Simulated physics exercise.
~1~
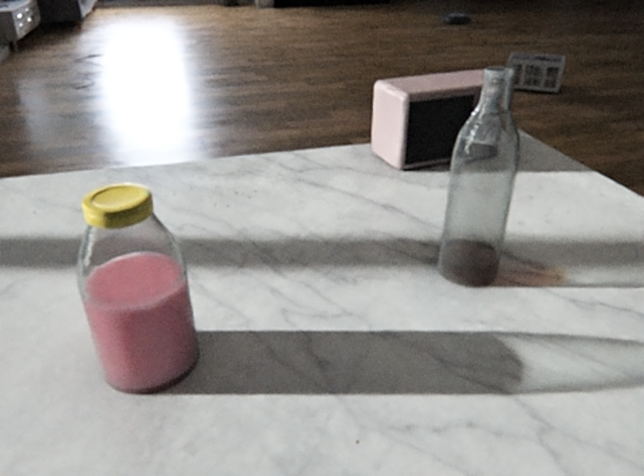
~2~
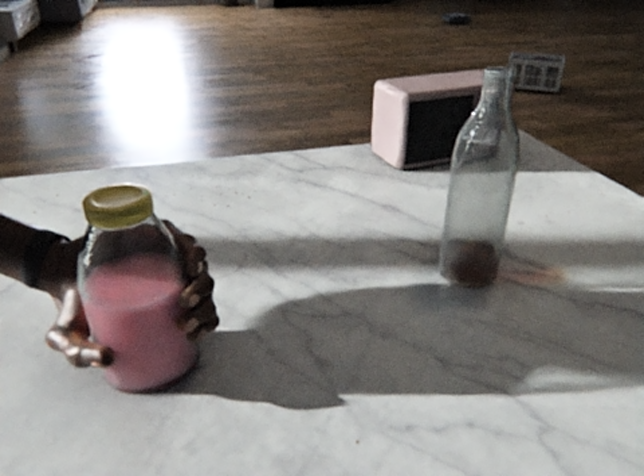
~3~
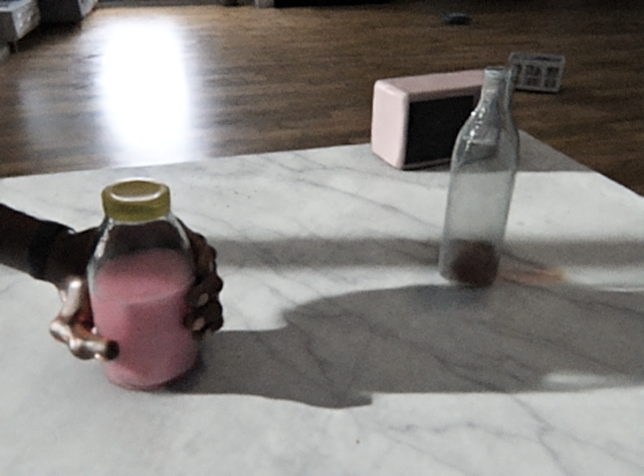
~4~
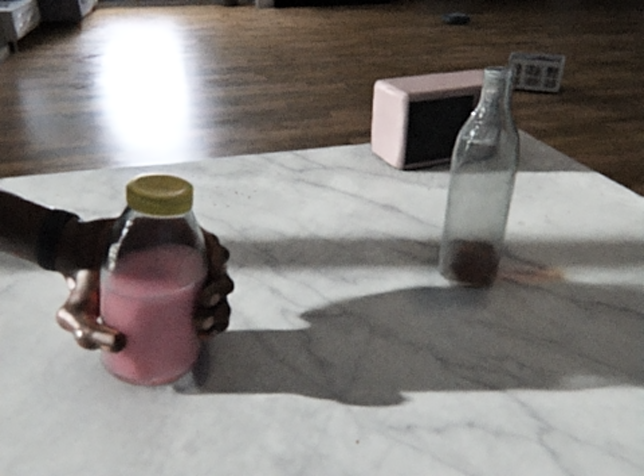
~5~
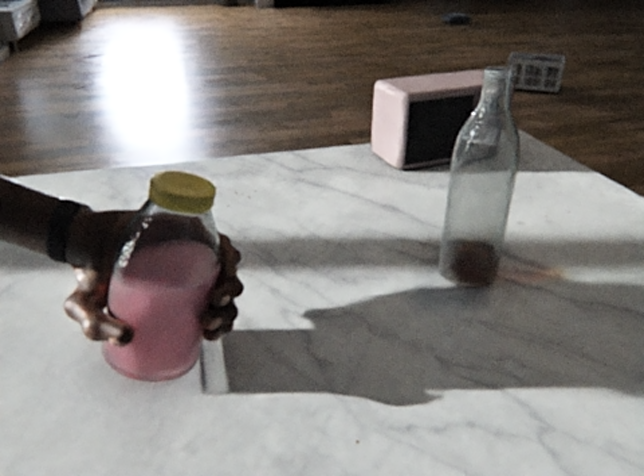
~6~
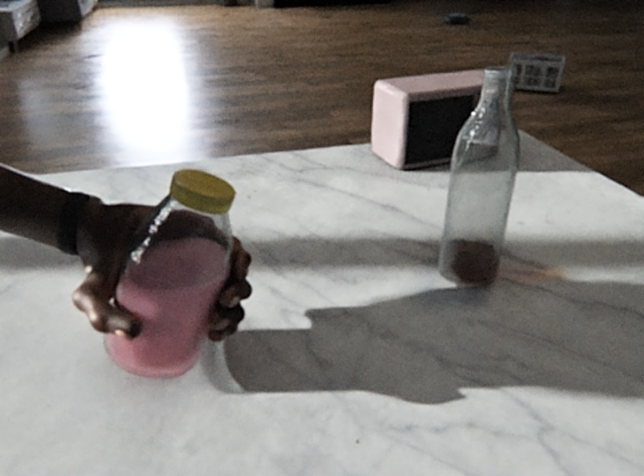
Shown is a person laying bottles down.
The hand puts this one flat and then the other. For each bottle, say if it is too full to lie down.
Left bottle - not too full. Right bottle - not too full.
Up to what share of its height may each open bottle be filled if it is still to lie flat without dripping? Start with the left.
The first comes to close to 16 in a hundred, the second to 24.
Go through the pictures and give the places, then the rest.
Both stand upright; left bottle (136, 285) about half full, capped; right bottle (482, 178) nearly empty, open, in the first frame.
A hand takes the left bottle; left bottle about half full, surface at (135, 279); right bottle nearly empty, surface at (470, 252), in the second frame.
The left bottle leans; left bottle (144, 280) about half full; right bottle (482, 178) nearly empty, in the third frame.
The left bottle leans; left bottle about half full, surface at (157, 269); right bottle nearly empty, surface at (470, 252), in the fourth frame.
The left bottle leans; left bottle (167, 271) about half full; right bottle (482, 178) nearly empty, in the fifth frame.
The left bottle leans; left bottle (178, 268) tipped 25°, capped; right bottle nearly empty, surface at (470, 252), open, in the sixth frame.
Next, the left bottle is nearly down; left bottle, dry at the neck.
After that, the left bottle lies flat; left bottle, dry at the neck.
Finally, both lie flat; left bottle, dry at the neck; right bottle, dry at the neck.
